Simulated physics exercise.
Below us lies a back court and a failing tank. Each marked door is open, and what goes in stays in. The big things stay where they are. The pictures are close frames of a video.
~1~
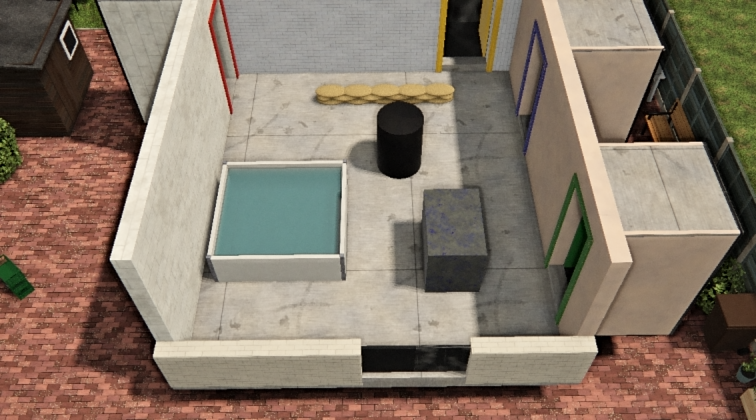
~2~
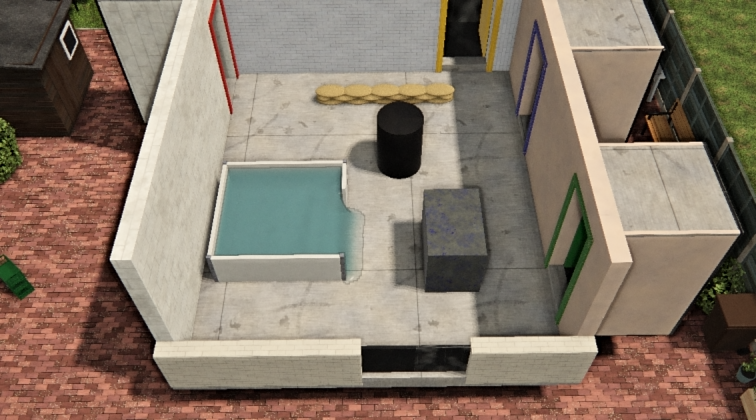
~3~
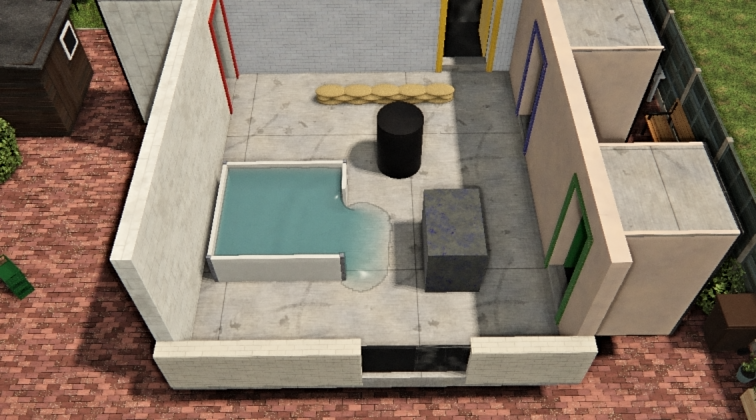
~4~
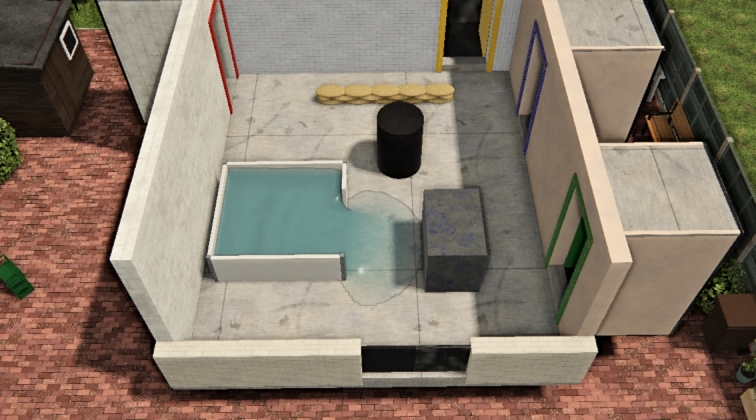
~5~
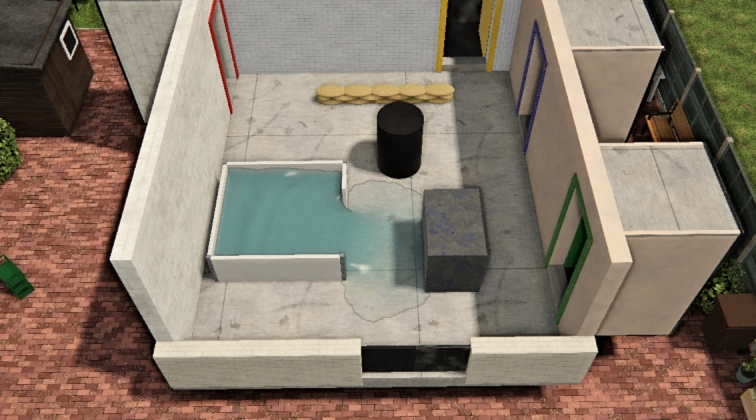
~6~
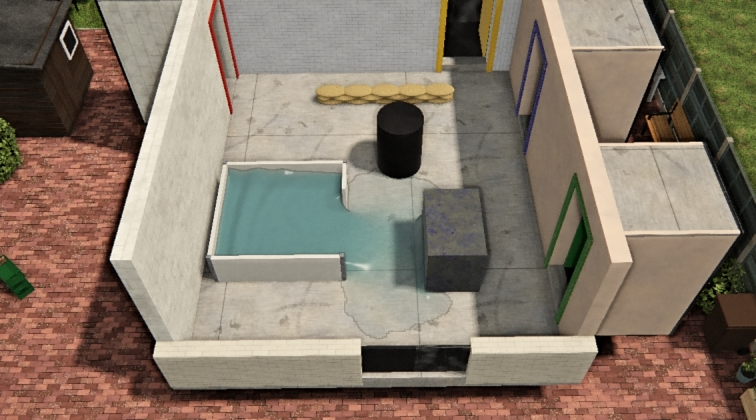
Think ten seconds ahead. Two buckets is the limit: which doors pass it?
In the end: The green door admits no more than that; the red door lets in a lot; the yellow door admits no more than that; the blue door lets in a lot.
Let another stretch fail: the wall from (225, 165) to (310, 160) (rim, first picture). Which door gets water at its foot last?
That is the green-painted one.
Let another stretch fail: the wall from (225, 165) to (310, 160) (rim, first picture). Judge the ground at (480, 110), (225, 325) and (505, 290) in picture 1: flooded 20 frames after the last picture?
One after the other: Awash, dry, dry.
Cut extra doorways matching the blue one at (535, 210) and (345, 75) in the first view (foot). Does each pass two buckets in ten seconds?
As listed: Floods, stays under.
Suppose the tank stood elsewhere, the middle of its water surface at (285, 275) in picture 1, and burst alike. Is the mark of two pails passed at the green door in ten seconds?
Then: The green door takes more.
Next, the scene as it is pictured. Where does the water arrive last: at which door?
I say the door marked red.
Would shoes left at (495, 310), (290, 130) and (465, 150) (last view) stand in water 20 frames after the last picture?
In that order: Flooded, no water, awash.
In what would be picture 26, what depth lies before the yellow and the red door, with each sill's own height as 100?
About 60 and 0 per cent.
A moment on, water covers 20 % of the floor; the green door not reached, the red door not reached, the yellow door not reached, the blue door not reached.
Next, water covers 35 % of the floor; the green door not reached, the red door not reached, the yellow door not reached, the blue door under two buckets in.
Then, water covers 60 % of the floor; the green door wet at the sill, nothing in, the red door not reached, the yellow door wet at the sill, nothing in, the blue door over two buckets in.
Later, water covers 80 % of the floor; the green door under two buckets in, the red door not reached, the yellow door wet at the sill, nothing in, the blue door over two buckets in.
In the end, water covers 95 % of the floor; the green door under two buckets in, the red door over two buckets in, the yellow door wet at the sill, nothing in, the blue door far over two buckets in.
